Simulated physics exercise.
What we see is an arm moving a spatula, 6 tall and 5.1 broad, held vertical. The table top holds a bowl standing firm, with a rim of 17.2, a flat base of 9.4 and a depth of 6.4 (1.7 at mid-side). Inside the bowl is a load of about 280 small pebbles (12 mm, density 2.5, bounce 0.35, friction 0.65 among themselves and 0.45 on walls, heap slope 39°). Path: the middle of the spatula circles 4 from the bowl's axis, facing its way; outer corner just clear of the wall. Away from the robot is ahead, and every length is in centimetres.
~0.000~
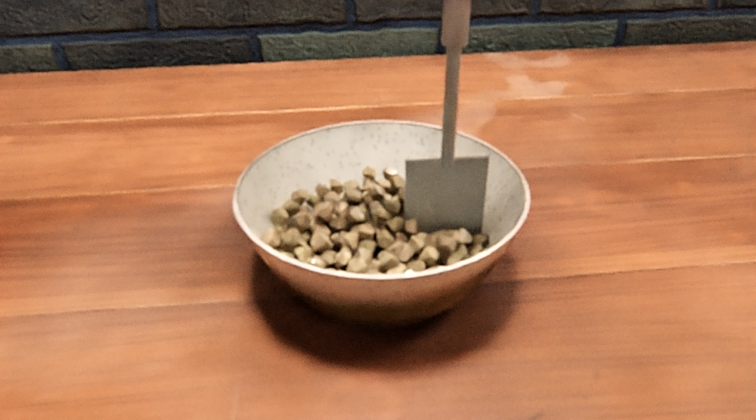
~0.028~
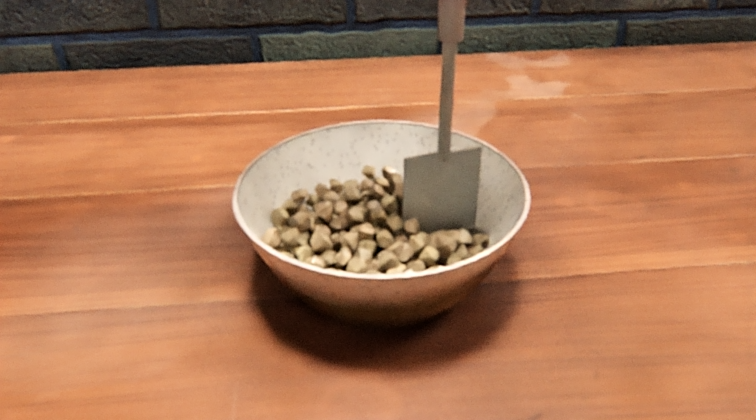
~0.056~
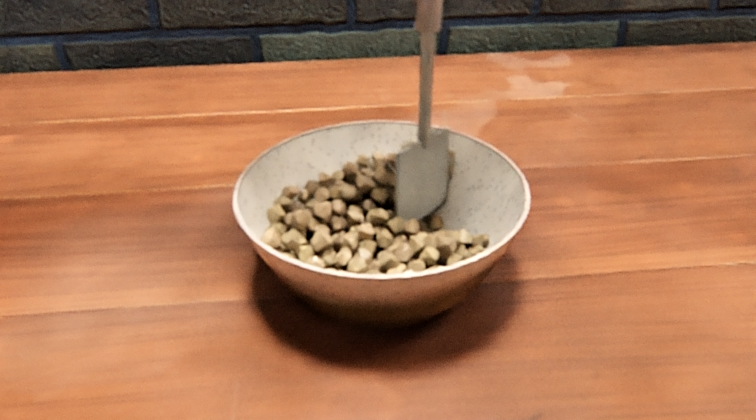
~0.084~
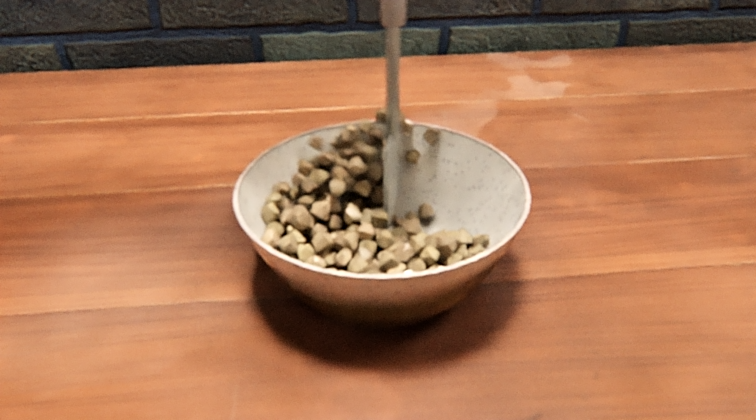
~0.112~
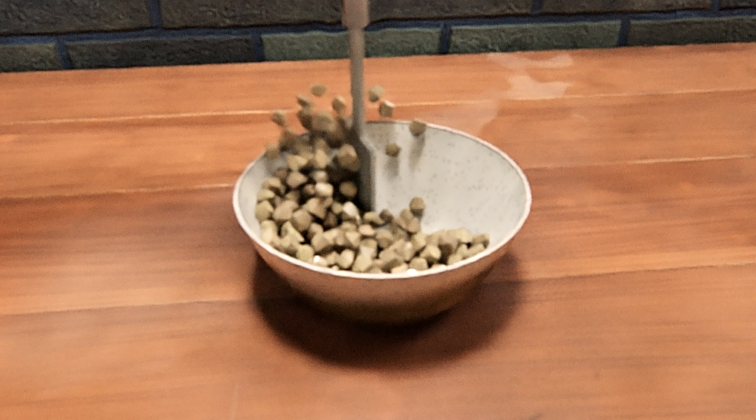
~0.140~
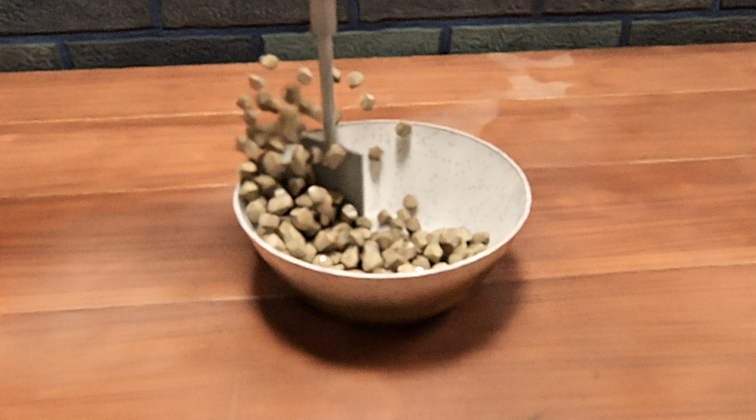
A spatula sweeps leftward through small pebbles in a bowl, tossing some into the air.
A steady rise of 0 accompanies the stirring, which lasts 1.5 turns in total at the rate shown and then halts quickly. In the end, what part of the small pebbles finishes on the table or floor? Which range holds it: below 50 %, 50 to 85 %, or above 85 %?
The range 50 to 85 %.
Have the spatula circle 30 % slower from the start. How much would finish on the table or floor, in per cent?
45 %.
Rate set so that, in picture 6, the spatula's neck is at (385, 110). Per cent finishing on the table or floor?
Around 35 in a hundred.
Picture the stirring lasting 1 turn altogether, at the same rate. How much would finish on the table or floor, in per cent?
That would give some 45 percent.
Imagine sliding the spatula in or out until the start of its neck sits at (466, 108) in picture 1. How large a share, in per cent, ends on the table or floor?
About 15 percent ends up on the table or floor.
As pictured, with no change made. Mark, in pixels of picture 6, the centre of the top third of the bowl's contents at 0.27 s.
The top third is centred near (467, 227) in the last picture.
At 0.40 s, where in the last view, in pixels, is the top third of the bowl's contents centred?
I'd put it close to (345, 144).
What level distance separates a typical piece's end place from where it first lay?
I'd estimate close to 25 cm.
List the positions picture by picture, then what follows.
The first frame shows spatula neck at (449, 136), 0° round; upper third of the load around (373, 234), from x 270 to 480, top at y 175; 281 in the bowl.
The second frame shows spatula neck at (445, 130), 11° round; upper third of the load around (374, 234), from x 270 to 480, top at y 170.
The third frame shows spatula neck at (425, 118), 41° round; upper third of the load around (373, 212), from x 270 to 480, top at y 150.
The fourth frame shows spatula neck at (393, 111), 74° round; upper third of the load around (350, 188), from x 270 to 480, top at y 115.
The fifth frame shows spatula neck at (358, 112), 106° round; upper third of the load around (320, 180), from x 265 to 480, top at y 90; 277 in the bowl, 4 in flight or on the tool.
The sixth frame shows spatula neck at (329, 122), 138° round; upper third of the load around (291, 181), from x 240 to 480, top at y 60; 270 in the bowl, 11 in flight or on the tool.
After 0.27 s, 290° round, highest piece 14 above the table; 197 in the bowl, 6 on the table or floor, 78 in flight or on the tool.
After 0.40 s, 81° round, highest piece 10 above the table; 150 in the bowl, 92 on the table or floor, 39 in flight or on the tool.
After 0.67 s, 180° round, highest piece 5 above the table; 172 on the table or floor, 108 in the bowl, 1 in flight or on the tool.
After 1.37 s, 180° round, highest piece 5 above the table; 173 on the table or floor, 108 in the bowl.
At rest, 173 on the table or floor, 108 in the bowl. That is 62 % on the table or floor.
